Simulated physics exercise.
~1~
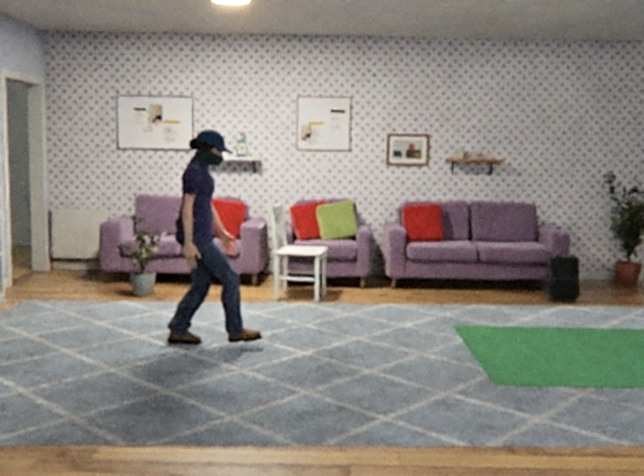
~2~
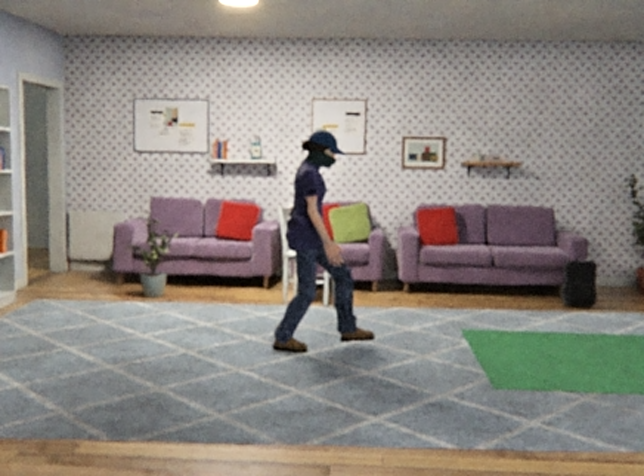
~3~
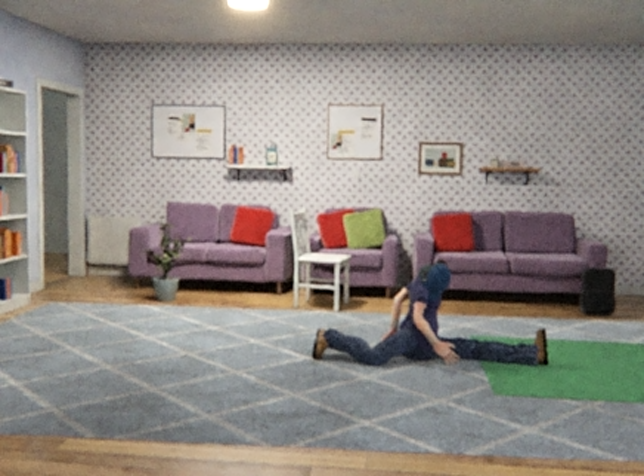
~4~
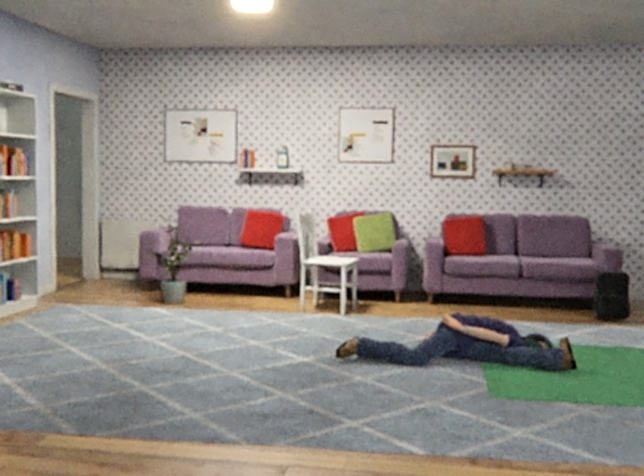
A person in a cap walks right, drops into a split, and folds forward over the green mat's edge.
